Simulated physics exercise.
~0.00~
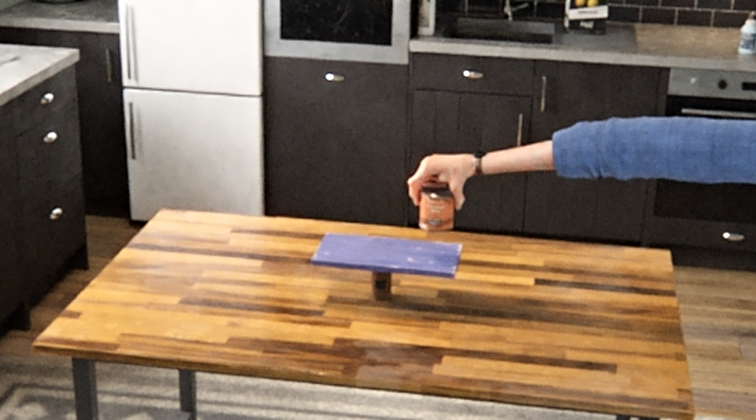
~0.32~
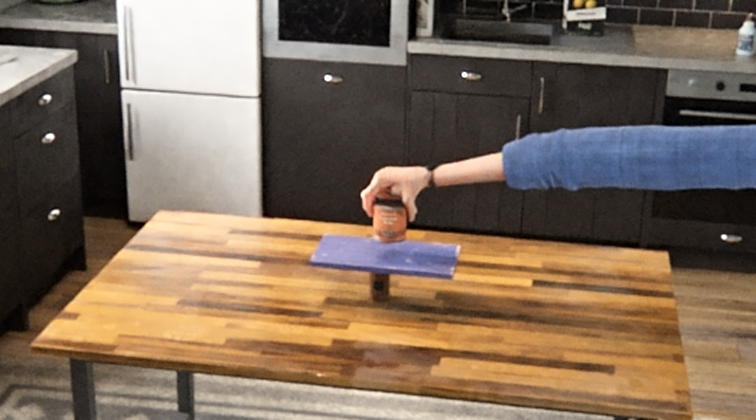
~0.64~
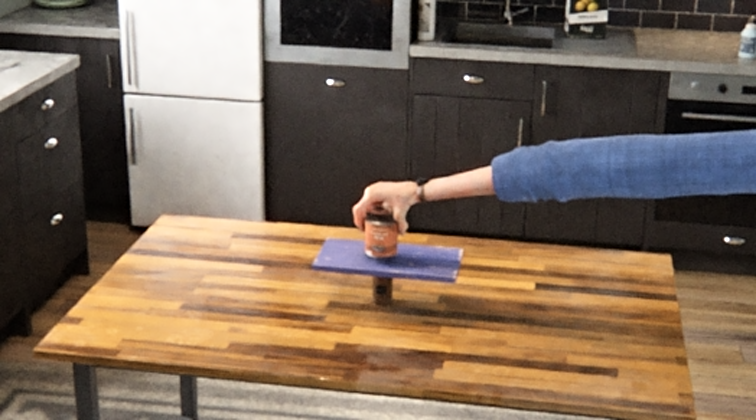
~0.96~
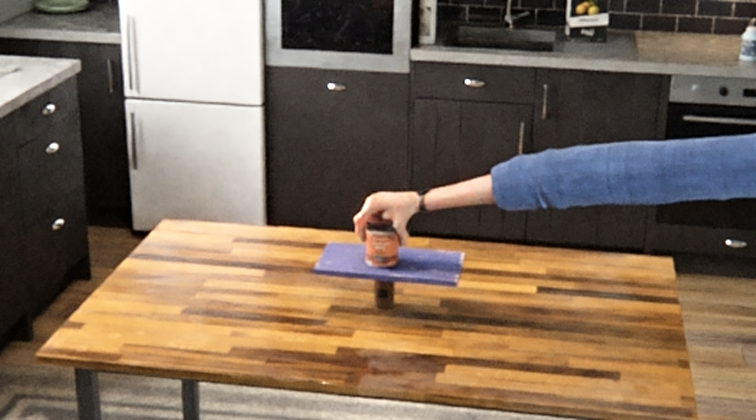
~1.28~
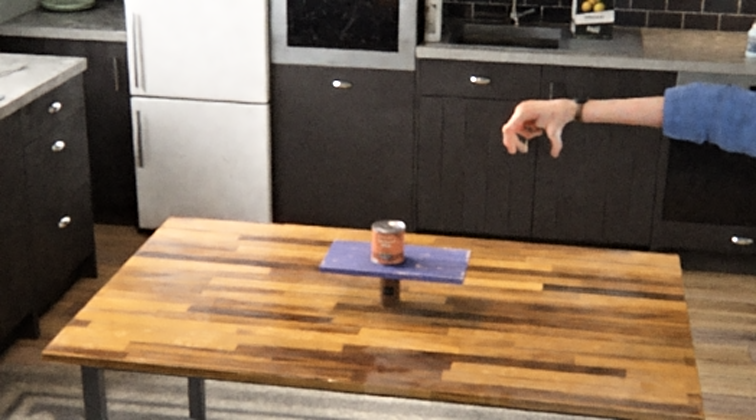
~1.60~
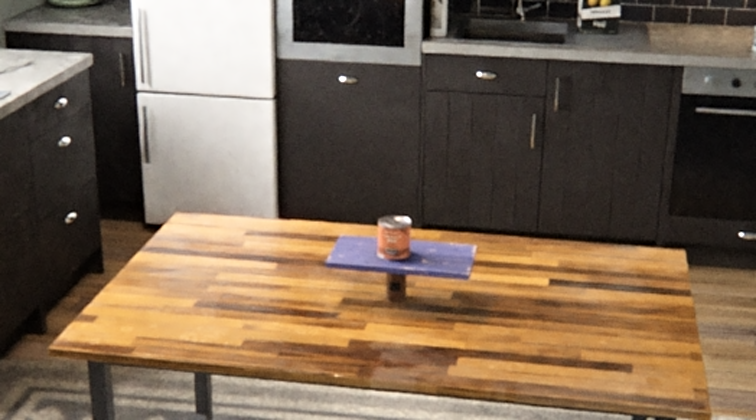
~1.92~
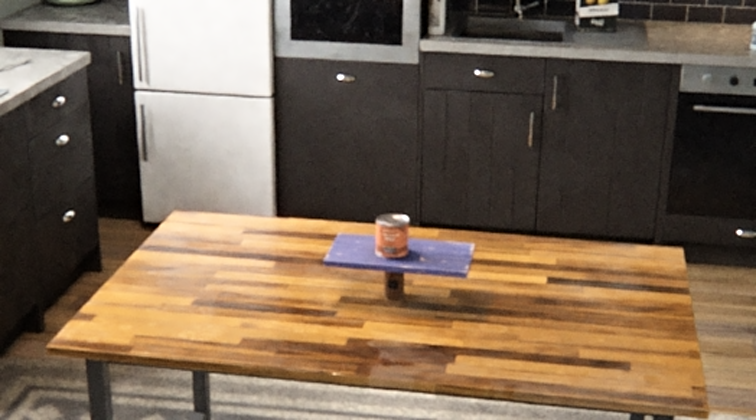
At the start, a blue board rests on a small dark support on a wooden table in a kitchen, while a hand reaching in from the right holds an orange tin just above it. The hand moves the tin to the left and lowers it onto the middle of the board. It keeps hold for a moment as the tin settles. Then the fingers let go, and the arm draws back to the right and out of view. Left alone, the tin stays upright on the level board, and the whole stack keeps its balance.
